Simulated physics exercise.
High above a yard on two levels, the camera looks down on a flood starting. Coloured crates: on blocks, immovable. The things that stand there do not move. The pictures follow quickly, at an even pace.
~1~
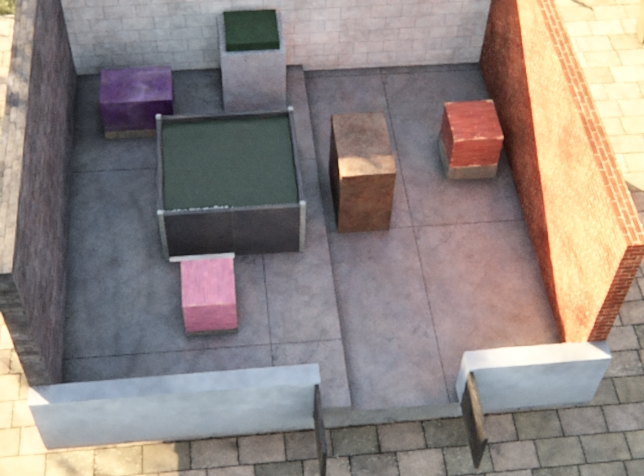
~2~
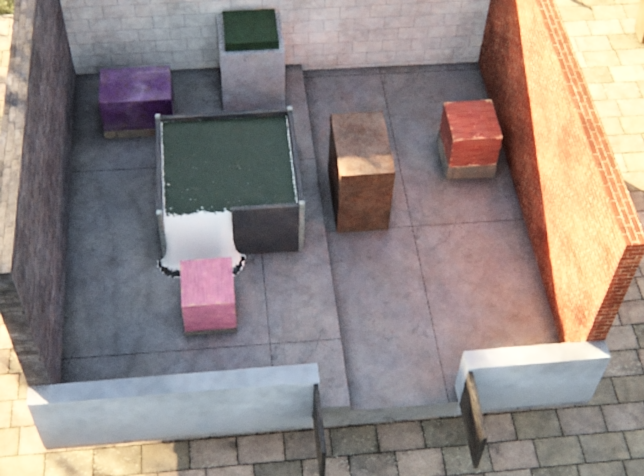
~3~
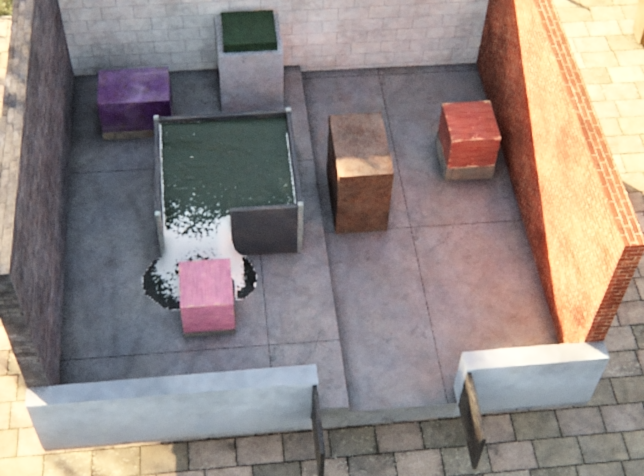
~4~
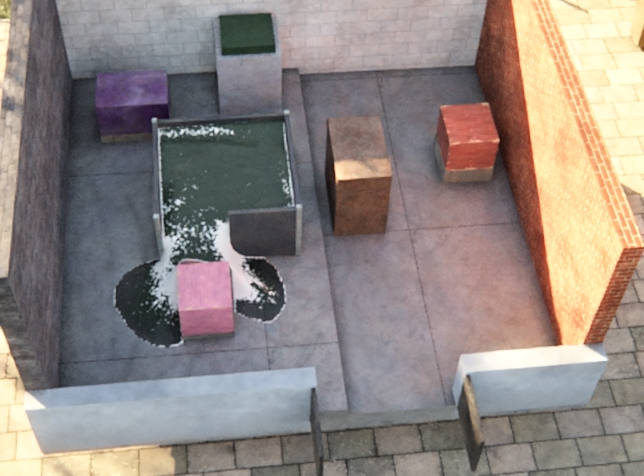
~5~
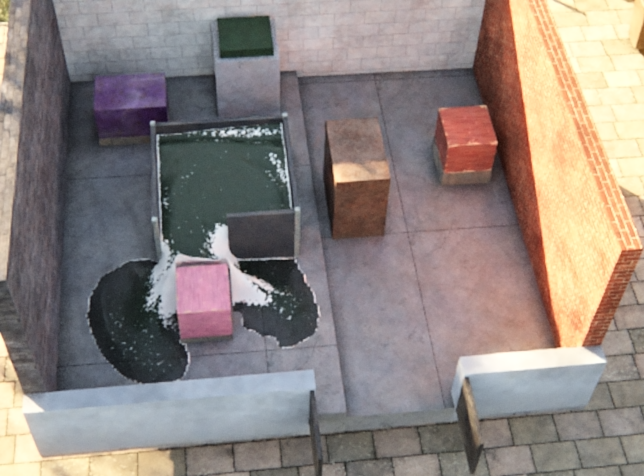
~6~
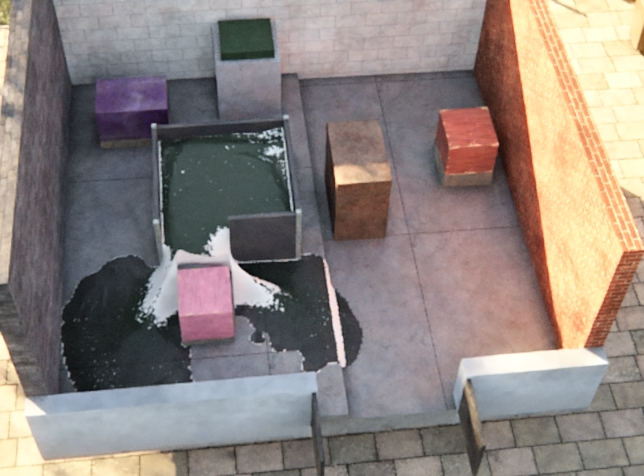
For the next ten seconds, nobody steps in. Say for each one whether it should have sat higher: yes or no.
Red crate - no; purple crate - no; pink crate - yes.
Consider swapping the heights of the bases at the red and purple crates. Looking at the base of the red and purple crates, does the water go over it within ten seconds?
After the swap, red is flooded while purple avoids the flood.
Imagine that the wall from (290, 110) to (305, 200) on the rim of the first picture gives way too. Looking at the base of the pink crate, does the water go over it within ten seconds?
The pink crate is not overtopped.
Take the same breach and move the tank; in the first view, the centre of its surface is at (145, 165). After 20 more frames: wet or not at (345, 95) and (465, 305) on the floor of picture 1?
The first is not reached, and then the second is wetted.
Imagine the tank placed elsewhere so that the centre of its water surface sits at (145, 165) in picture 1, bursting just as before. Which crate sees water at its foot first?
Answer: The crate marked pink.
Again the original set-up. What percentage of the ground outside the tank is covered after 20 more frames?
It should be close to 65 %.
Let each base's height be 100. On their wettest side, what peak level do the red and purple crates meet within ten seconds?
About 80 % and 60 %.
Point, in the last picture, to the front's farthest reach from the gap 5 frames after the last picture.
My guess is roughly (496, 388).
A moment on, water covers 35 % of the floor; the red crate not reached, the purple crate not reached, the pink crate water round its plinth.
Next, water covers 55 % of the floor; the red crate not reached, the purple crate not reached, the pink crate water round its plinth.
Then, water covers 65 % of the floor; the red crate water round its plinth, the purple crate water round its plinth, the pink crate water round its plinth.
Later, water covers 85 % of the floor; the red crate water round its plinth, the purple crate water round its plinth, the pink crate water round its plinth.
In the end, water covers 95 % of the floor; the red crate stayed above the water, the purple crate stayed above the water, the pink crate was topped.
